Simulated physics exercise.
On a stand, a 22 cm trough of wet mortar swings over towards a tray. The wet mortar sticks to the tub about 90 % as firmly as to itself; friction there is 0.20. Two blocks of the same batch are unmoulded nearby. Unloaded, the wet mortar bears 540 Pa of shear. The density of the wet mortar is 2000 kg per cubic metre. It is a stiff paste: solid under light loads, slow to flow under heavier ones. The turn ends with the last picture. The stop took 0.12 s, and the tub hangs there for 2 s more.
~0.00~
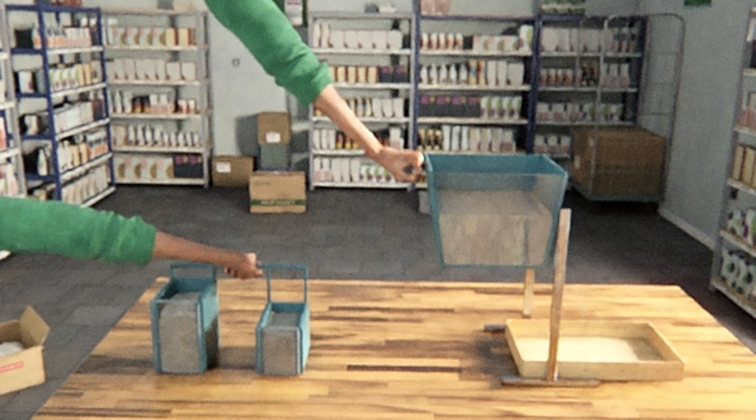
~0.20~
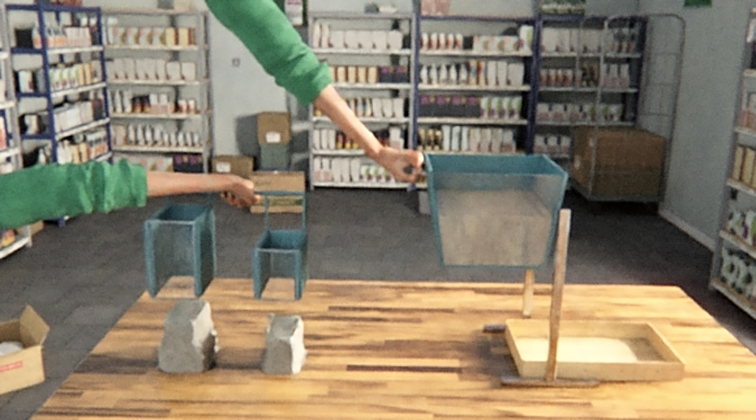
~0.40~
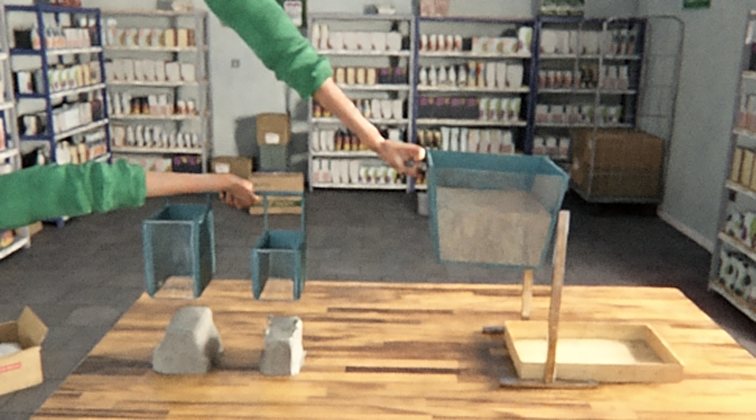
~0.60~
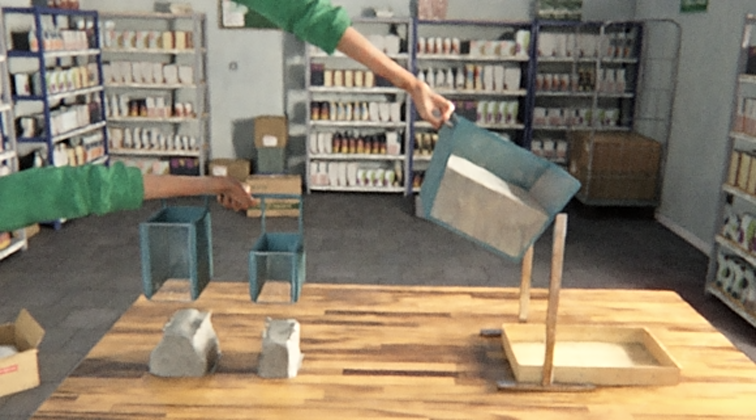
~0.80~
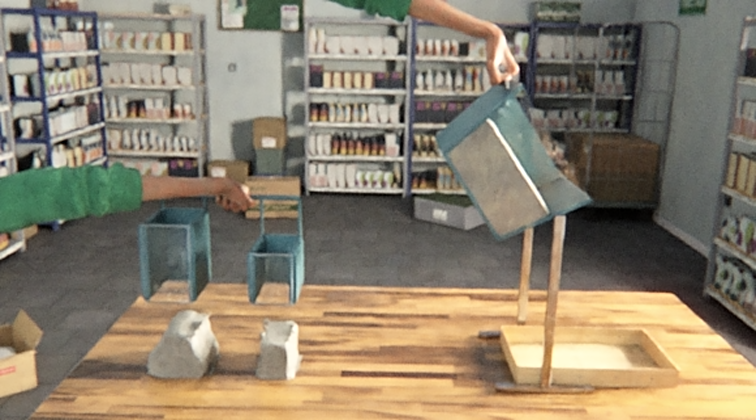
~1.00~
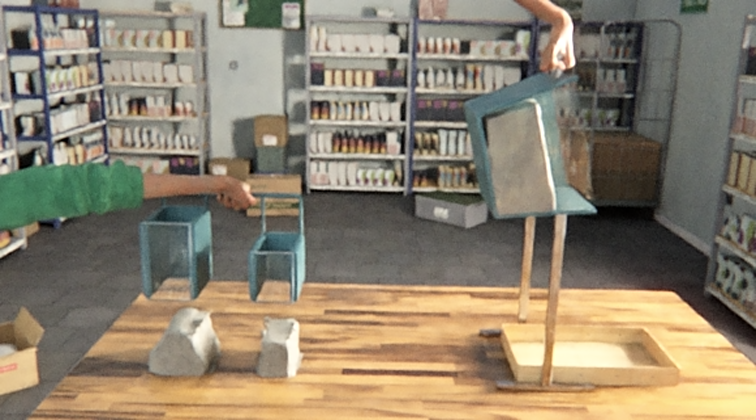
A green-sleeved arm lifted two small blue moulds off grey blocks, the left one slumping slightly, and held them up while another hand swung a mesh-sided tub of wet mortar steeply over to the right.
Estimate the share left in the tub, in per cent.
It comes to some 97 %.
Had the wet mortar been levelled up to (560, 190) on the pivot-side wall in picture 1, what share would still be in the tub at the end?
It would be near 60 %.
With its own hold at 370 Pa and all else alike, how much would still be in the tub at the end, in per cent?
It would be near 70 %.
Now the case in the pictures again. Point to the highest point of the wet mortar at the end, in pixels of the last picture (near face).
Near (527, 149).
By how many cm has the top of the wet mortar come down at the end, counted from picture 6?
About 10 cm.
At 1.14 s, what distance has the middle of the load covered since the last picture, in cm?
Roughly 4 cm.
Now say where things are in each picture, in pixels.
Handle-side rim at (433, 173), tilt 0 degrees; crest of the wet mortar at (549, 215); block heights 16 cm, 10 cm (left to right), in the first frame.
Handle-side rim at (433, 173), tilt 0 degrees; crest of the wet mortar at (549, 215); block heights 14 cm, 10 cm (left to right), in the second frame.
Handle-side rim at (434, 167), tilt 3 degrees; crest of the wet mortar at (443, 209); block heights 13 cm, 10 cm (left to right), in the third frame.
Handle-side rim at (462, 124), tilt 26 degrees; crest of the wet mortar at (452, 168); block heights 12 cm, 10 cm (left to right), in the fourth frame.
Handle-side rim at (524, 88), tilt 56 degrees; crest of the wet mortar at (487, 122); block heights 12 cm, 10 cm (left to right), in the fifth frame.
Handle-side rim at (576, 81), tilt 76 degrees; crest of the wet mortar at (534, 106); block heights 12 cm, 10 cm (left to right), in the sixth frame.
After 1.14 s, the tub is at 76 degrees and holds 100 %.
After 1.31 s, the tub is at 76 degrees and holds 99 %.
After 1.48 s, the tub is at 76 degrees and holds 97 %.
After 1.65 s, the tub is at 76 degrees and holds 97 %.
After 3.00 s, the tub is at 76 degrees and holds 97 %.
